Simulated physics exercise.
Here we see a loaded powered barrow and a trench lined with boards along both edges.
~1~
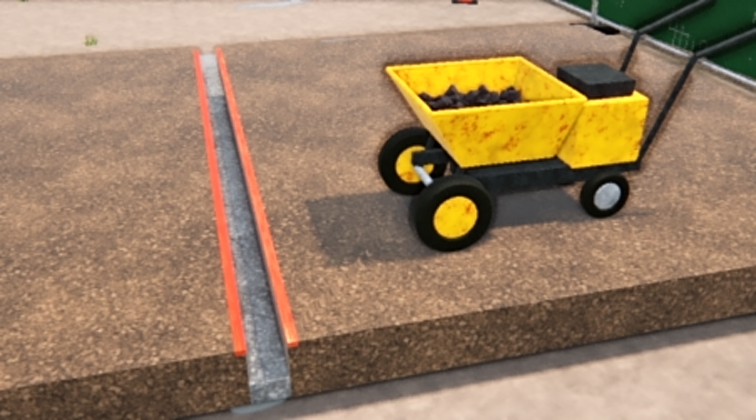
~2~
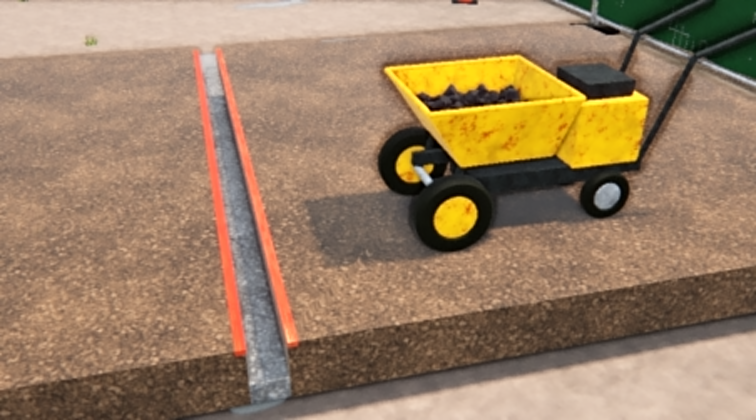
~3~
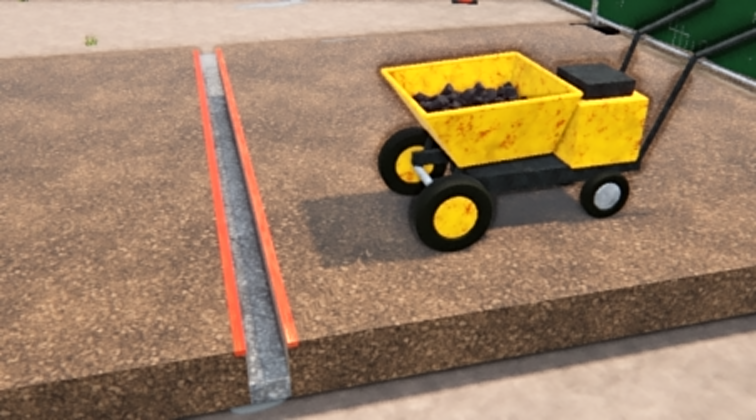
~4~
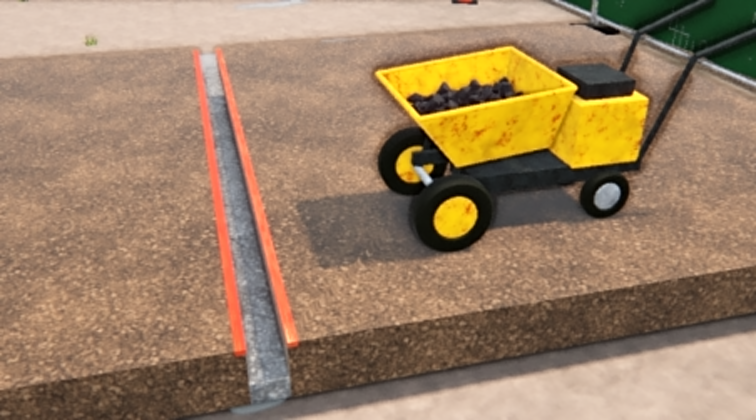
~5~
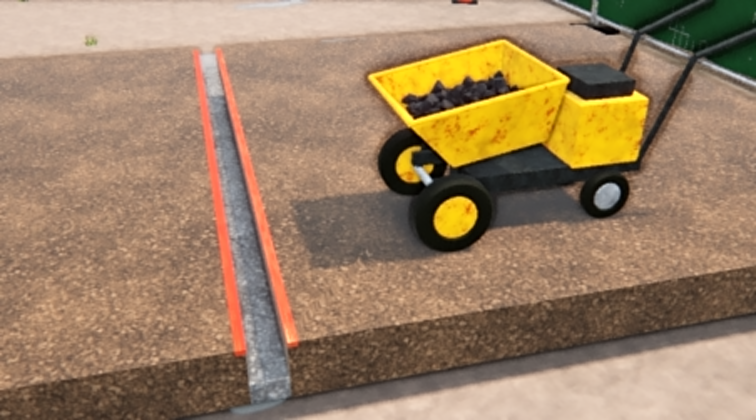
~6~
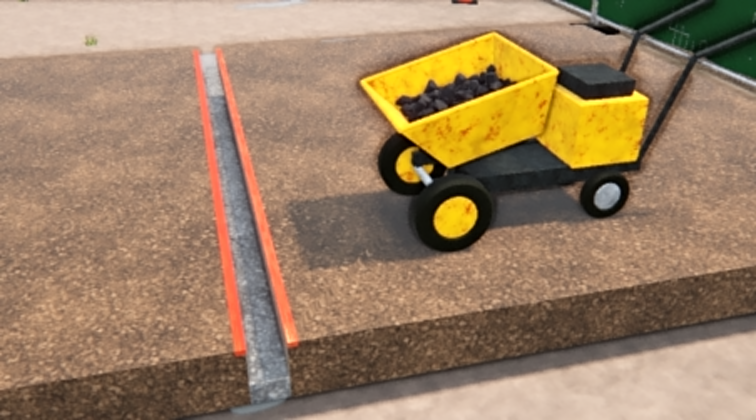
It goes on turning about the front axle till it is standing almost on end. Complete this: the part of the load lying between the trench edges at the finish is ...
The smaller part.
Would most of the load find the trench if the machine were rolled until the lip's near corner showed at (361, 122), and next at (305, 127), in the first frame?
At the earlier place the greater portion ends between the edges, at the later place the lesser portion.
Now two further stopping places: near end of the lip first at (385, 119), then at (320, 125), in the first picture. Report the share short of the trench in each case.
About 20 % and about 0 %.
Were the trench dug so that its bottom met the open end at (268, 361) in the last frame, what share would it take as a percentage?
Estimated share: Approx. 20 per cent.
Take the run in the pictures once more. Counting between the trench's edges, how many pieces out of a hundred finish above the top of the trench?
0 %.
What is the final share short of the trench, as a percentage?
Close to 55 in a hundred.
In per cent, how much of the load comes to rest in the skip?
Roughly 10 per cent.
Shortly afterwards, skip tipped steeply; the whole lot in the skip.
Next, skip tipped right over; the bulk in the skip; a little short of the trench; only a few falling.
Some moments later, skip tipped right over; near a quarter in the skip; near half short of the trench; near a quarter in or heaped over the trench; only a few beyond it.
In the end, skip tipped right over; a little in the skip; near half short of the trench; near a third in or heaped over the trench; only a few beyond it.
